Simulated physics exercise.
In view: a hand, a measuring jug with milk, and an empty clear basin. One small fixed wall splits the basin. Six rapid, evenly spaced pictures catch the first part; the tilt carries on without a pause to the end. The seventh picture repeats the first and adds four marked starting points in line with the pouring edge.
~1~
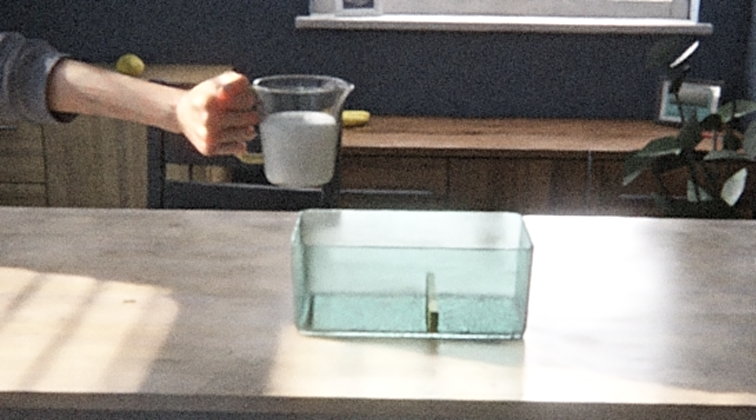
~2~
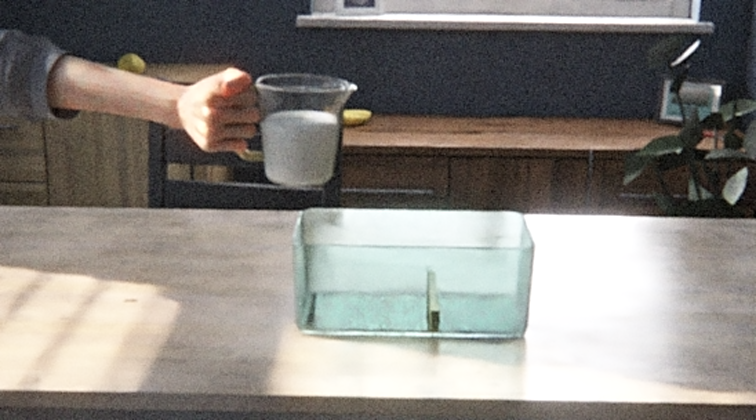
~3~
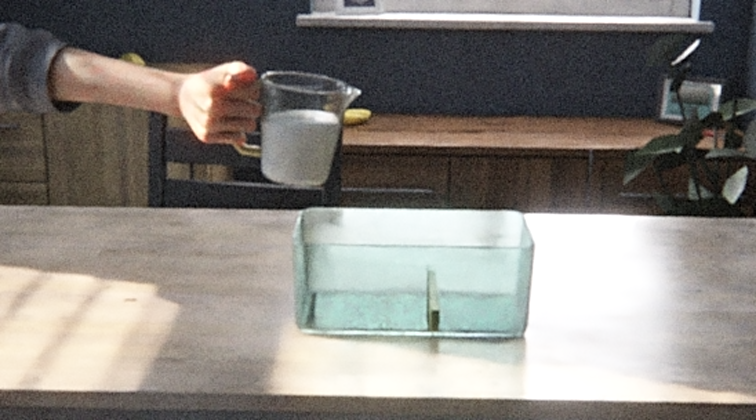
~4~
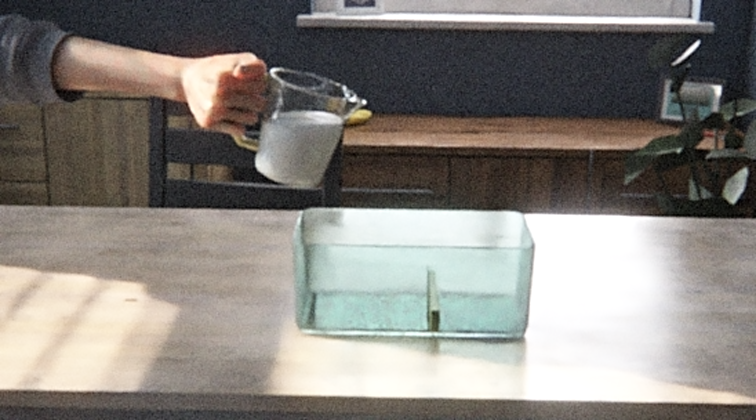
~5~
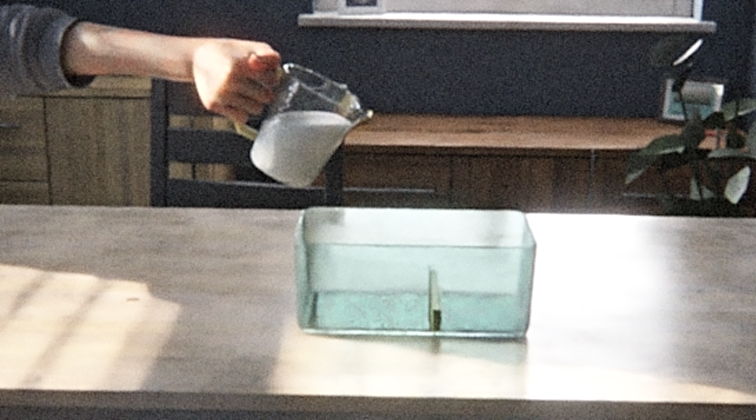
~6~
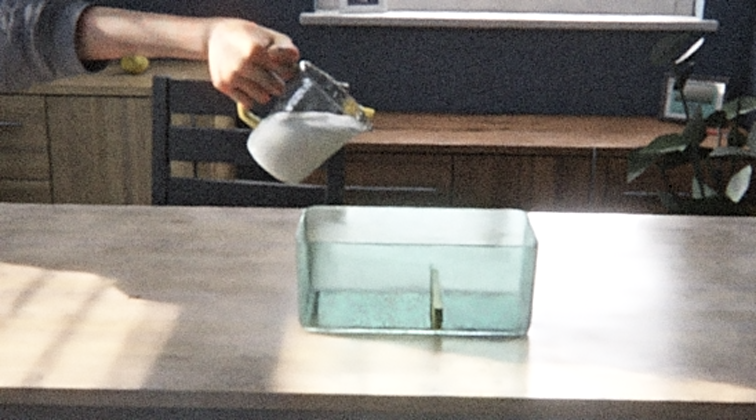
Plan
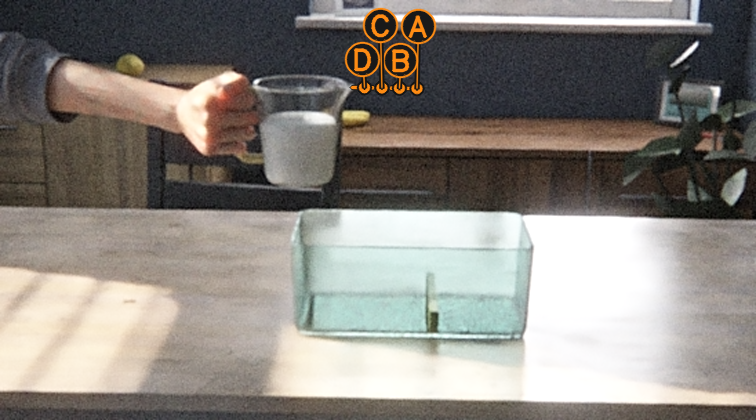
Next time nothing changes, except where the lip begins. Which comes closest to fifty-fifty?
The answer is dot C.
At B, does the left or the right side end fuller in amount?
More ends on the right.
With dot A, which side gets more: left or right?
The right one.
On the marked copy, A at (416, 88); B at (399, 88); C at (381, 87); D at (364, 87).
If A is chosen, about 8 % ends left of the wall and 90 % right of it.
If B is chosen, about 21 % ends left of the wall and 78 % right of it.
If C is chosen, about 51 % ends left of the wall and 48 % right of it.
If D is chosen, about 90 % ends left of the wall and 8 % right of it.
